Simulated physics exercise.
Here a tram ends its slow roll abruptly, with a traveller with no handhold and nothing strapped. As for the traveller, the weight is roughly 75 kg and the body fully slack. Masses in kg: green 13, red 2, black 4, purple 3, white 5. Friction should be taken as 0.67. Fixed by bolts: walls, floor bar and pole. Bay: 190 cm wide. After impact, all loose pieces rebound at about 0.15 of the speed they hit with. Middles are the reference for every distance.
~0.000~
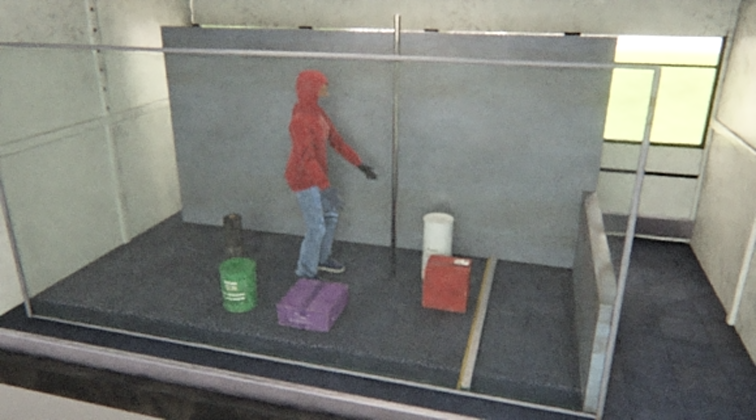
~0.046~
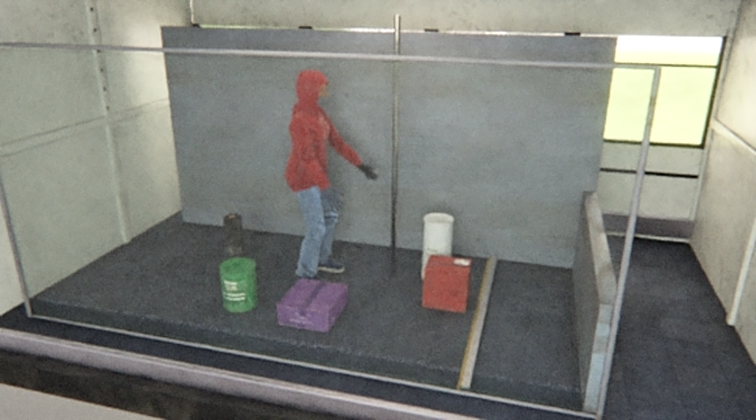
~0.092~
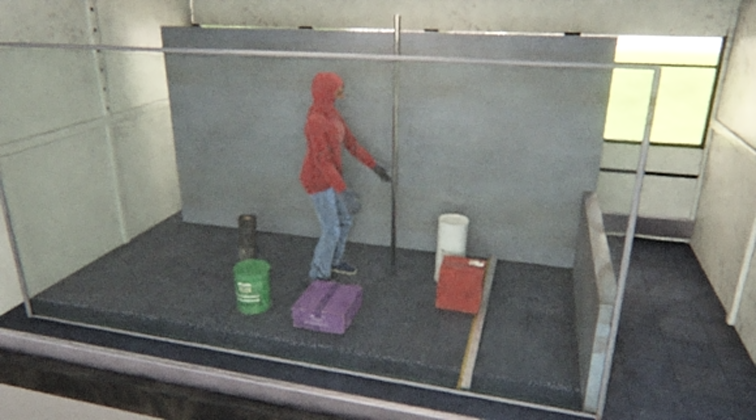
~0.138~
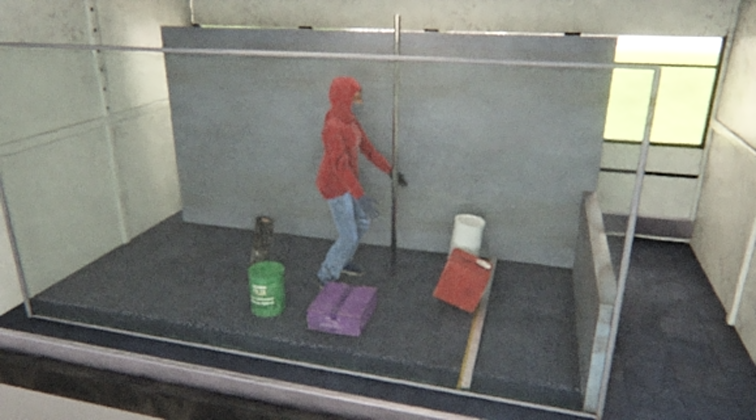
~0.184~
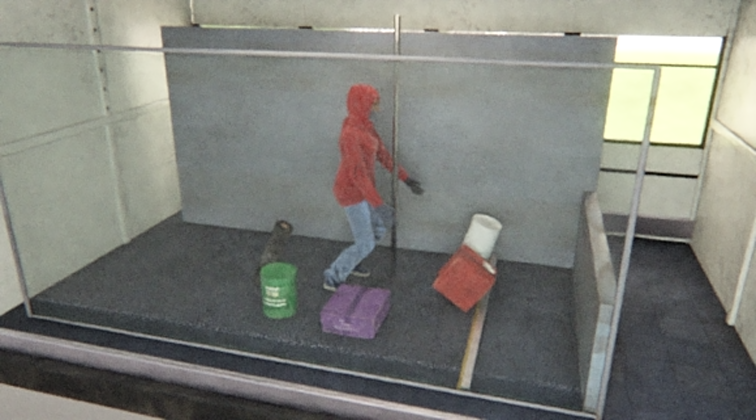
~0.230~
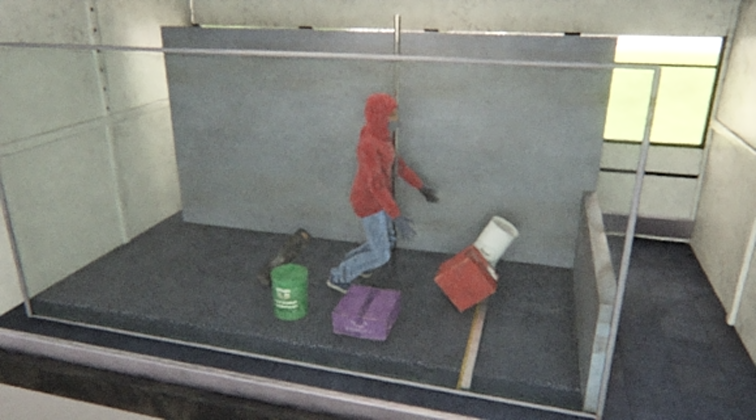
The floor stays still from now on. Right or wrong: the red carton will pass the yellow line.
Right.
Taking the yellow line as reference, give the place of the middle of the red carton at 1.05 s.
Around 50 cm over the mark.
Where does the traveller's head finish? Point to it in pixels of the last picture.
Around (524, 238).
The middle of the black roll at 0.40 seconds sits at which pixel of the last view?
Roughly at pixel (316, 271).
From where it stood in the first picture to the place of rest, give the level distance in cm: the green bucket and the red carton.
Lab note: Green bucket shifted 50, red carton shifted 80.
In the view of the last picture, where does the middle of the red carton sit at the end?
At about (553, 297).
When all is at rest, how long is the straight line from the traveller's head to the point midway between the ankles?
I'd say they're some 120 cm from each other.
After 0.40 s the red carton is 2 cm short of the yellow line, tilted 80°, near (480, 282) in the last picture's view; the traveller's hips 46 cm short of the yellow line.
After 0.65 s the red carton is 35 cm past the yellow line, tilted 80°, near (532, 290) in the last picture's view.
After 1.05 s the red carton is 50 cm past the yellow line, tilted 90°, near (552, 297) in the last picture's view; the traveller's hips 3 cm short of the yellow line.
At rest, 3.3 s, green bucket stops short of the yellow line; red carton crosses the yellow line; black roll stops short of the yellow line; purple carton stops short of the yellow line; white drum crosses the yellow line; traveller's head crosses the yellow line.
